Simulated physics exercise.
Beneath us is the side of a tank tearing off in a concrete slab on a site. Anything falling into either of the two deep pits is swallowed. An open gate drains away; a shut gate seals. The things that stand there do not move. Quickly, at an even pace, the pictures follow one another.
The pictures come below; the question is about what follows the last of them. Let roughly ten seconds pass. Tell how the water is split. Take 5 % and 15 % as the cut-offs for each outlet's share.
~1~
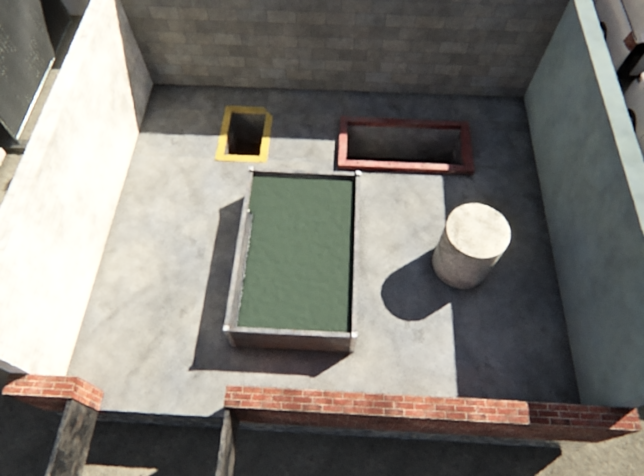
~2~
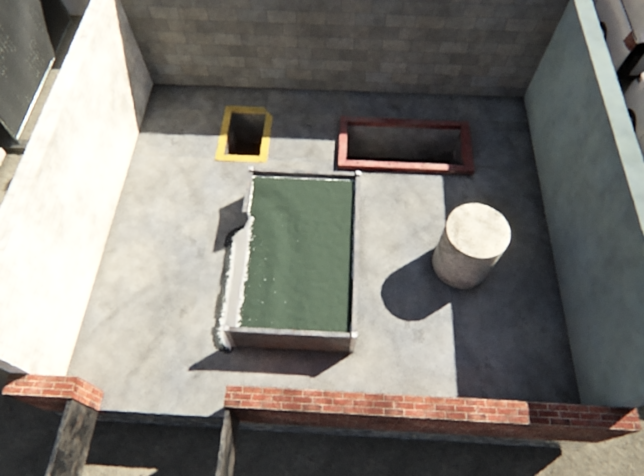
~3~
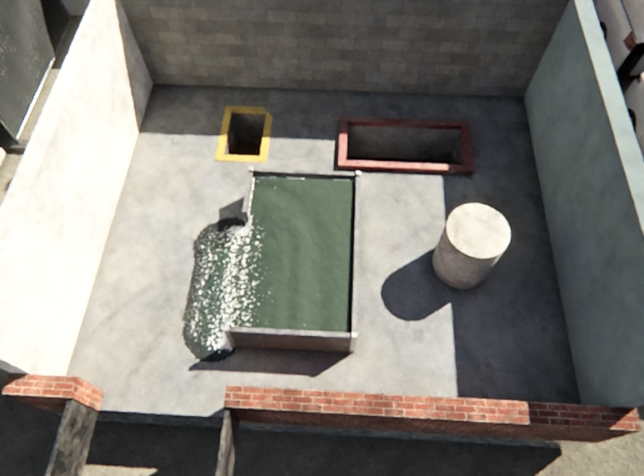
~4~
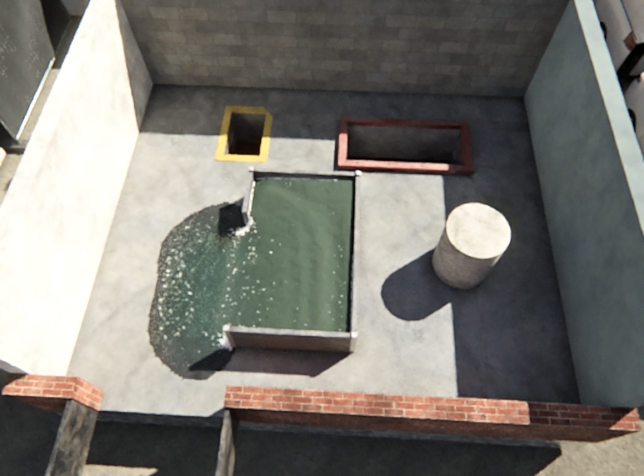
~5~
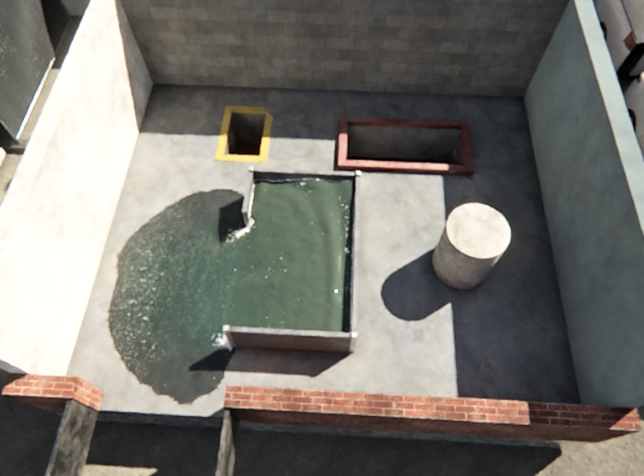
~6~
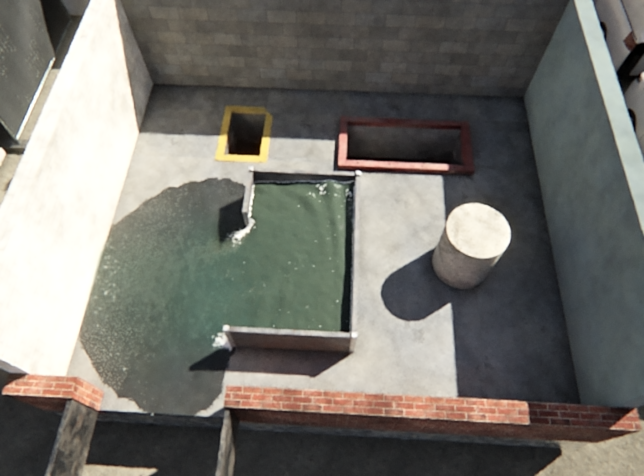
The gate will receive a cut exceeding fifteen per cent; the red pit will receive a cut falling short of five per cent; the yellow pit will receive a cut exceeding fifteen per cent.
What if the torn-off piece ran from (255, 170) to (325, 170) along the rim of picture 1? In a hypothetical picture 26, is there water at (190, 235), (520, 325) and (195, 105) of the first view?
The first would be still unwetted, the second still unwetted and the third drenched.
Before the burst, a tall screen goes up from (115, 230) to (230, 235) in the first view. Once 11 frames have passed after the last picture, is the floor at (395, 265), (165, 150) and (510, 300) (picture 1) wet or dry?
Point by point: First spared, next swamped, last spared.
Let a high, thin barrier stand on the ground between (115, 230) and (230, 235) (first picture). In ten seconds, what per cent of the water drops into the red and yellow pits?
Estimated shares: Red 0 percent, yellow 6 percent.
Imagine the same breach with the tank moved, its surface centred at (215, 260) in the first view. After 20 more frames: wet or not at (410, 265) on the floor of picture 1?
At that place it stays spared.
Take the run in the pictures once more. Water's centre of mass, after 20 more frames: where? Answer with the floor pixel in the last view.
The water's centre sits above (201, 254).
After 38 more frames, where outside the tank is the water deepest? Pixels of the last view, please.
Point to roughly (143, 119).
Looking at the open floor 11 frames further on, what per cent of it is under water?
Roughly 25 per cent.
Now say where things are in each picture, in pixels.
Still water in the open tank at (298, 248), in the first picture.
Water pours out at (243, 279) and has run to (225, 345), in the second picture.
Water pours out at (243, 280) and has run to (205, 353), in the third picture.
The front is at (178, 232), out from the gap at (243, 281), in the fourth picture.
The front is at (128, 251), out from the gap at (243, 281), in the fifth picture.
The front is at (82, 325), out from the gap at (243, 281), in the sixth picture.
A moment on, water covers 25 % of the floor; the gate 1 %, the red pit 0 %, the yellow pit 0 %.
Next, water covers 25 % of the floor; the gate 5 %, the red pit 0 %, the yellow pit 0 %.
Then, water covers 40 % of the floor; the gate 15 %, the red pit 0 %, the yellow pit 2 %.
Later, water covers 50 % of the floor; the gate 28 %, the red pit 0 %, the yellow pit 9 %.
In the end, water covers 60 % of the floor; the gate 38 %, the red pit 0 %, the yellow pit 21 %.
